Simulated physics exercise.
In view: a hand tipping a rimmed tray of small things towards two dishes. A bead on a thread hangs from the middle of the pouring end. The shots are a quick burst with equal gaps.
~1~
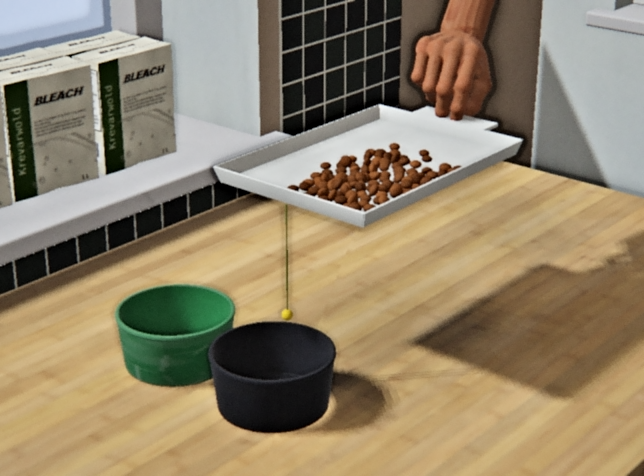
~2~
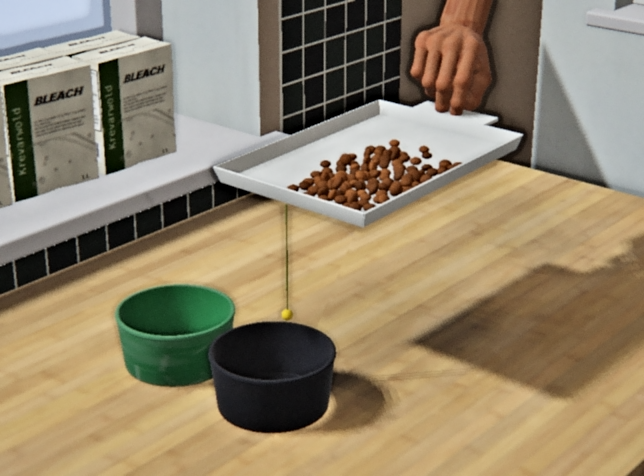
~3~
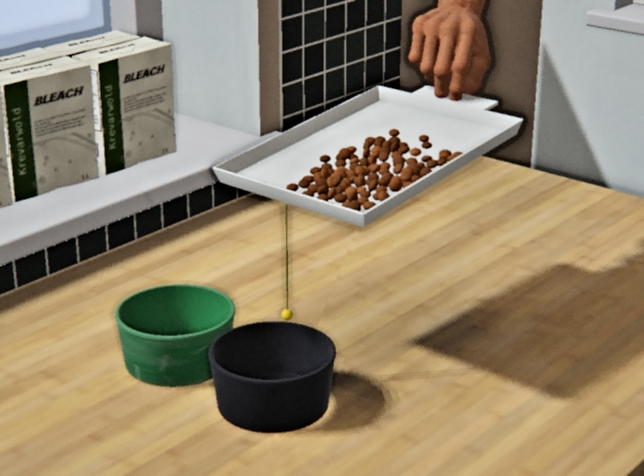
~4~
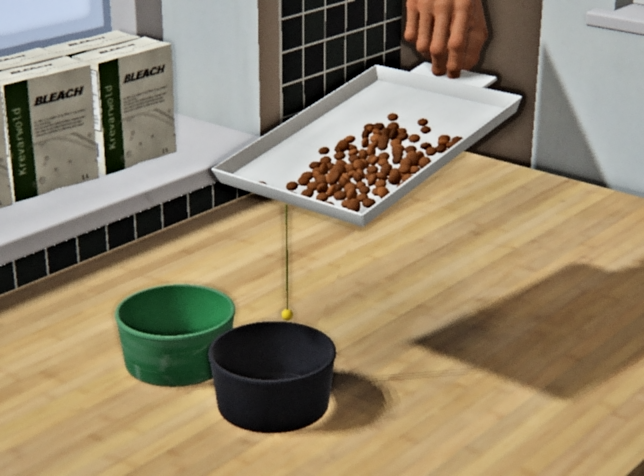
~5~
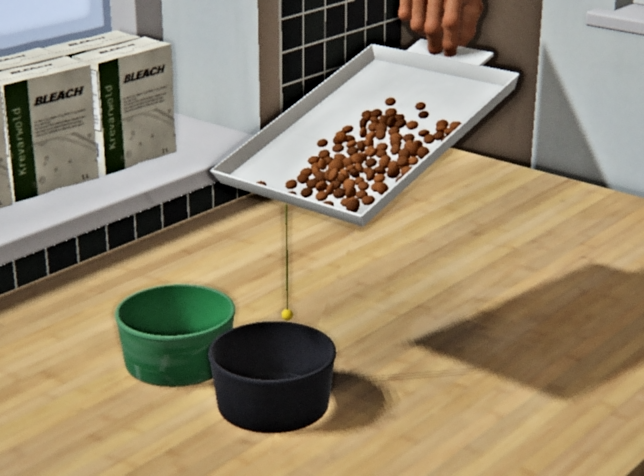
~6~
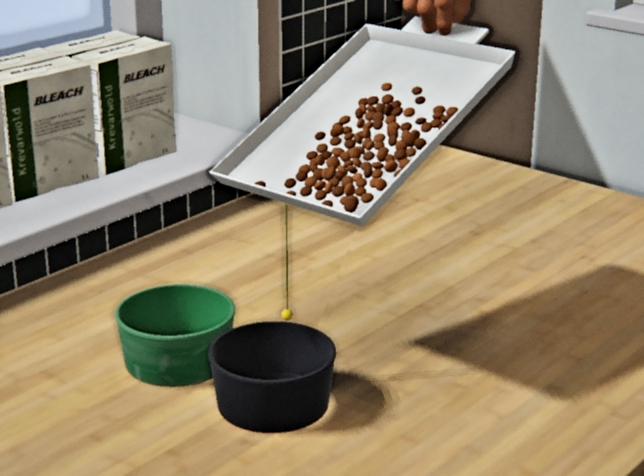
A hand raises one end of a white tray of brown kibble, tilting it more steeply.
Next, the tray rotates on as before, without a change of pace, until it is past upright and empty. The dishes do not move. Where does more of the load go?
The right one ends fuller.
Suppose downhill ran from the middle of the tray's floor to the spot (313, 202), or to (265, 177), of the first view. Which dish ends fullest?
First the right dish, then the left one.
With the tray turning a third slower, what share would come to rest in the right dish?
Some 70 per cent.
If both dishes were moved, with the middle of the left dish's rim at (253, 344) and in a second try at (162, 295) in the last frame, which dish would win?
One: The left dish. Two: The right-hand dish.
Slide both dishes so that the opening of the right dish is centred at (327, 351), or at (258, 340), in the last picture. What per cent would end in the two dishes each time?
In turn 50 and 70 in a hundred.
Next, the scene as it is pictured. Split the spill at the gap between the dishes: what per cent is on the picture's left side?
Near 40 %.
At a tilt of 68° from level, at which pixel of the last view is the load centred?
At about (302, 185).
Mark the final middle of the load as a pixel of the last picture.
Near (260, 397).
Soon, tray tipped steeply; nearly all on the tray; a stray few in the right dish; a stray few in the air.
A while on, tray tipped past a quarter turn; a small part on the tray; about half in the right dish; a small part in the left dish; about a quarter outside both; about a quarter in the air.
Towards the end, tray tipped past a quarter turn; about two thirds in the right dish; a small part in the left dish; about a quarter outside both.
Finally, tray tipped past a quarter turn; about two thirds in the right dish; a small part in the left dish; about a quarter outside both.
